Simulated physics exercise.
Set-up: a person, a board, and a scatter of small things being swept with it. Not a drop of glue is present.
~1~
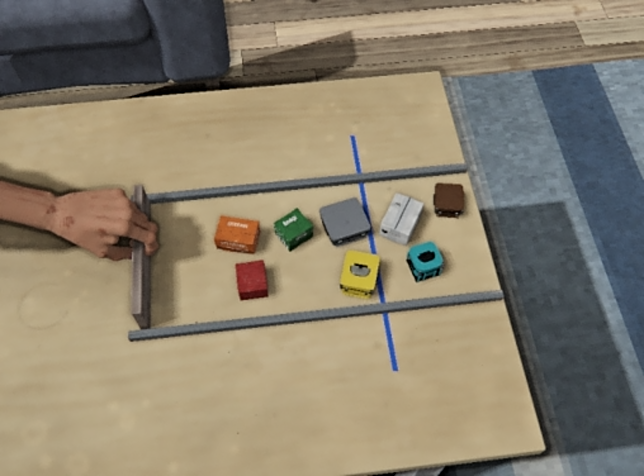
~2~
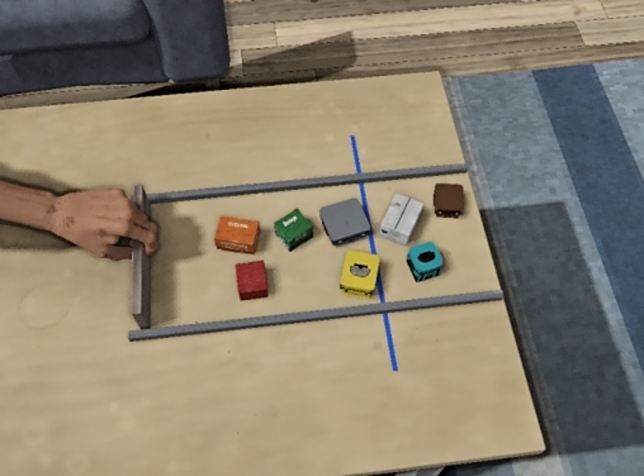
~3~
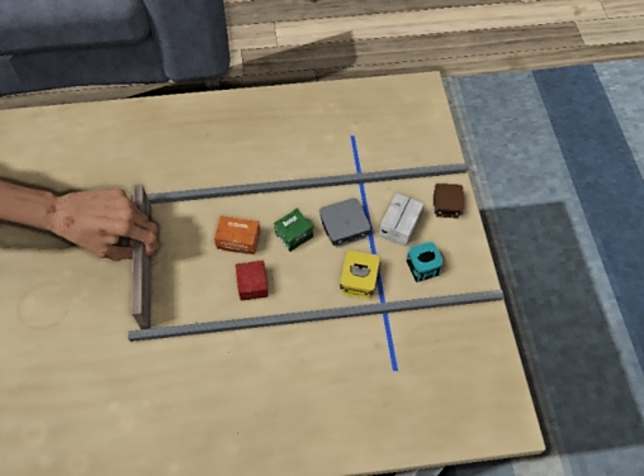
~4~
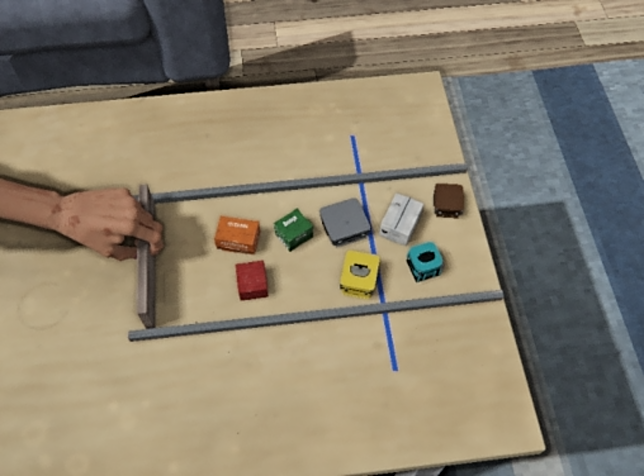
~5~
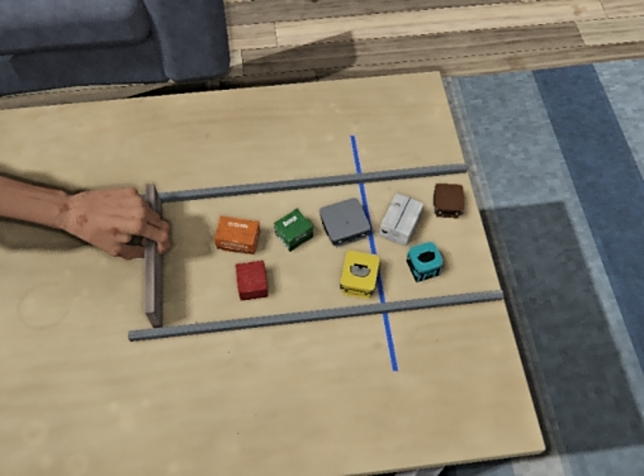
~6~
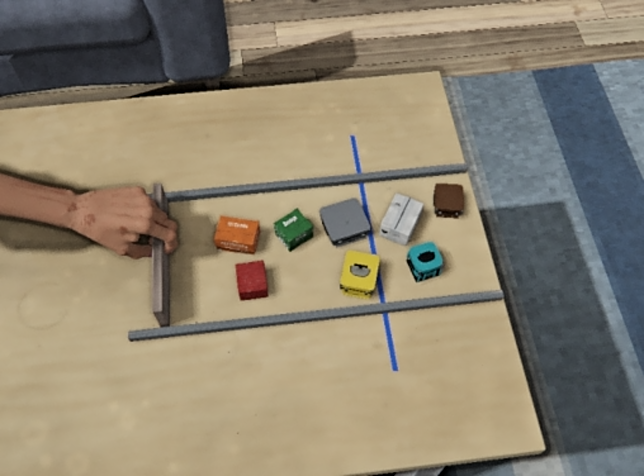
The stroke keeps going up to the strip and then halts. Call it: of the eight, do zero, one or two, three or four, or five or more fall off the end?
One or two fall off.
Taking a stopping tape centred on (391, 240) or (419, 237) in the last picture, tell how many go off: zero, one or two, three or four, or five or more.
The falls would be one to two; 3 or 4.
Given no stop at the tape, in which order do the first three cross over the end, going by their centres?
First the brown case, next the white box, then the grey case.
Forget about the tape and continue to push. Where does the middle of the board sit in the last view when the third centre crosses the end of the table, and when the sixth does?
Roughly (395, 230) for the earlier crossing, roughly (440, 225) for the later one.
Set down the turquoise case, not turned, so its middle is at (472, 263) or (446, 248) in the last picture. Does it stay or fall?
The turquoise case stays put at the first spot and stays put at the second.
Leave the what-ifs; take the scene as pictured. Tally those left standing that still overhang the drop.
Result: 0.
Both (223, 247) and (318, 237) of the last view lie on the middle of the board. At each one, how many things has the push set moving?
At the one place 1, at the other 7.
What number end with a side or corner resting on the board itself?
So the total is 2.
Soon after, none off yet; brown case at rest near (448, 201); turquoise case at rest near (425, 262); white box at rest near (401, 220).
In the end, the number that fall off is one or two; gone, white box and brown case.
